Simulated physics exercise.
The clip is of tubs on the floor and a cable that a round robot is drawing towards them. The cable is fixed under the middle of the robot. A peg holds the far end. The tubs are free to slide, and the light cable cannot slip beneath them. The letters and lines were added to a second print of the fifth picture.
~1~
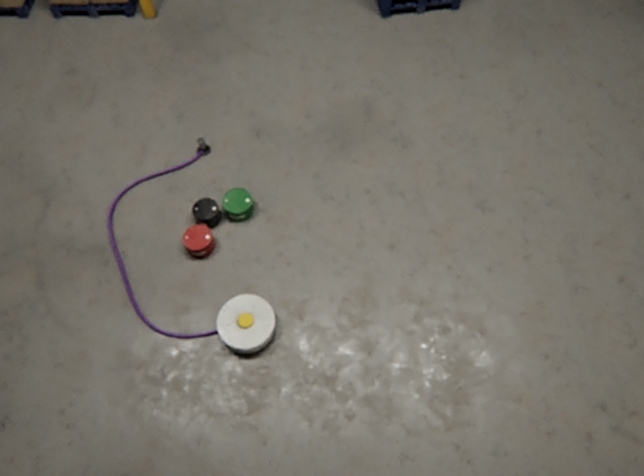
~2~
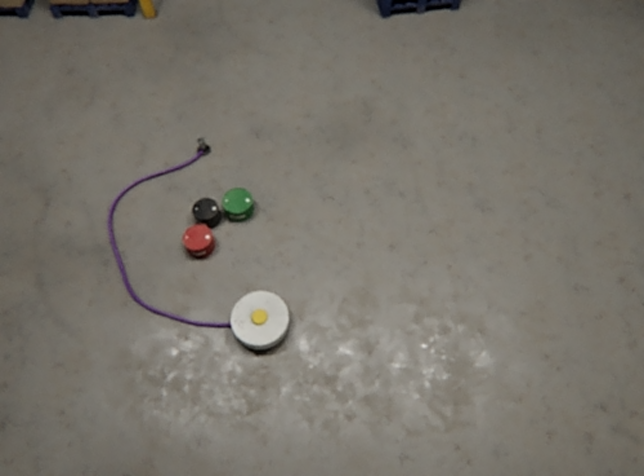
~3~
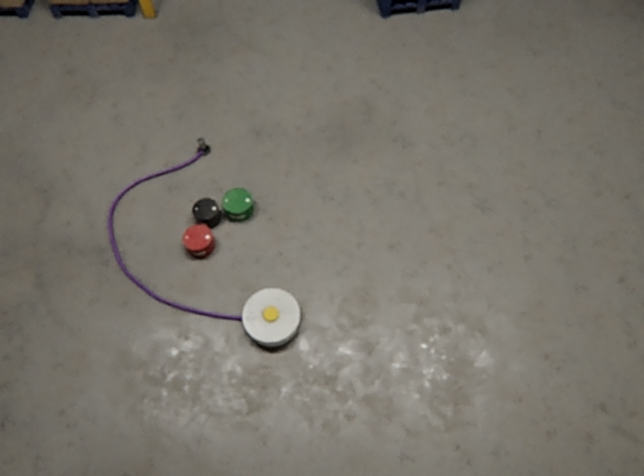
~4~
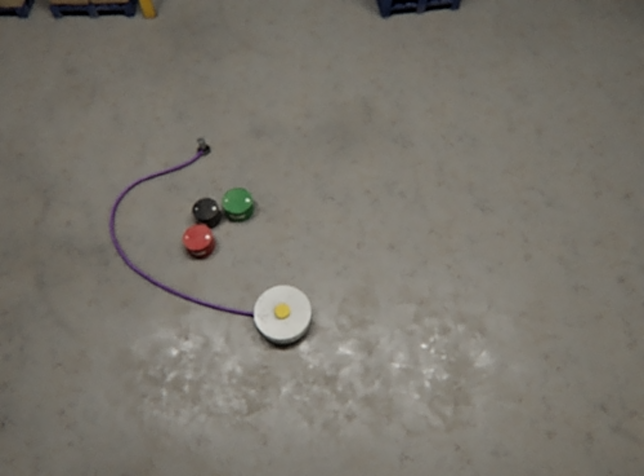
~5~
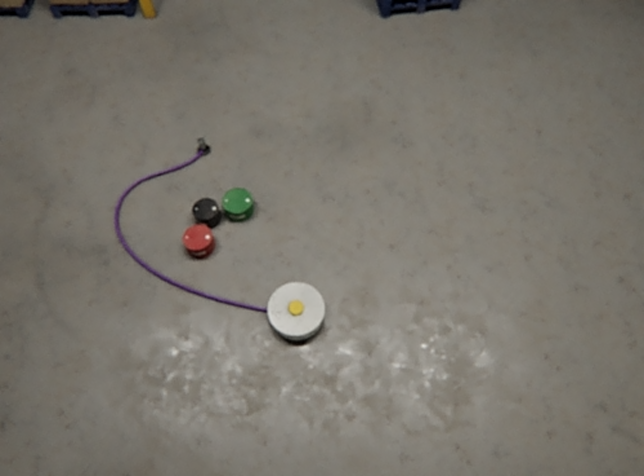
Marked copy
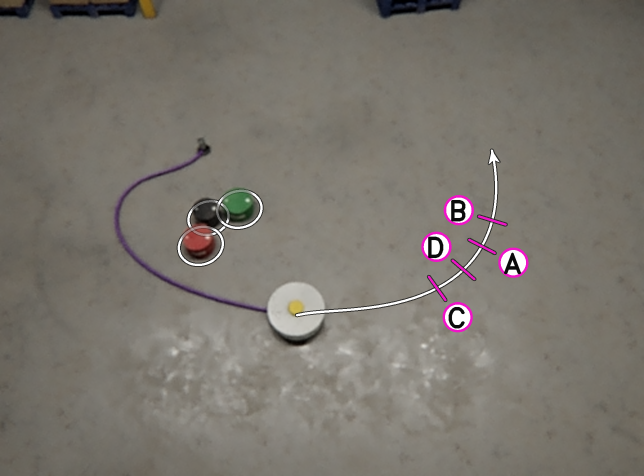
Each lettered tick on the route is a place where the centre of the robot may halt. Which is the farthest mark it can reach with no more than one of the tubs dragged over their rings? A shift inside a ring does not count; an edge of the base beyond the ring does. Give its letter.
It should halt at C.
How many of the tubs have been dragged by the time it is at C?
One.
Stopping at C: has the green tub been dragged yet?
No.
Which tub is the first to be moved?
The red tub.
On the marked copy, A at (482, 246); B at (492, 220); C at (437, 288); D at (463, 270); the route from (297, 315) via (463, 270) to (492, 150).
Following C. Soon after the start, robot (348, 306).
Later, robot (400, 299).
In the end, robot (439, 284); red tub (217, 234); one over the rings.
As for the rest, A has three over the rings; B has three over the rings; D has three over the rings.
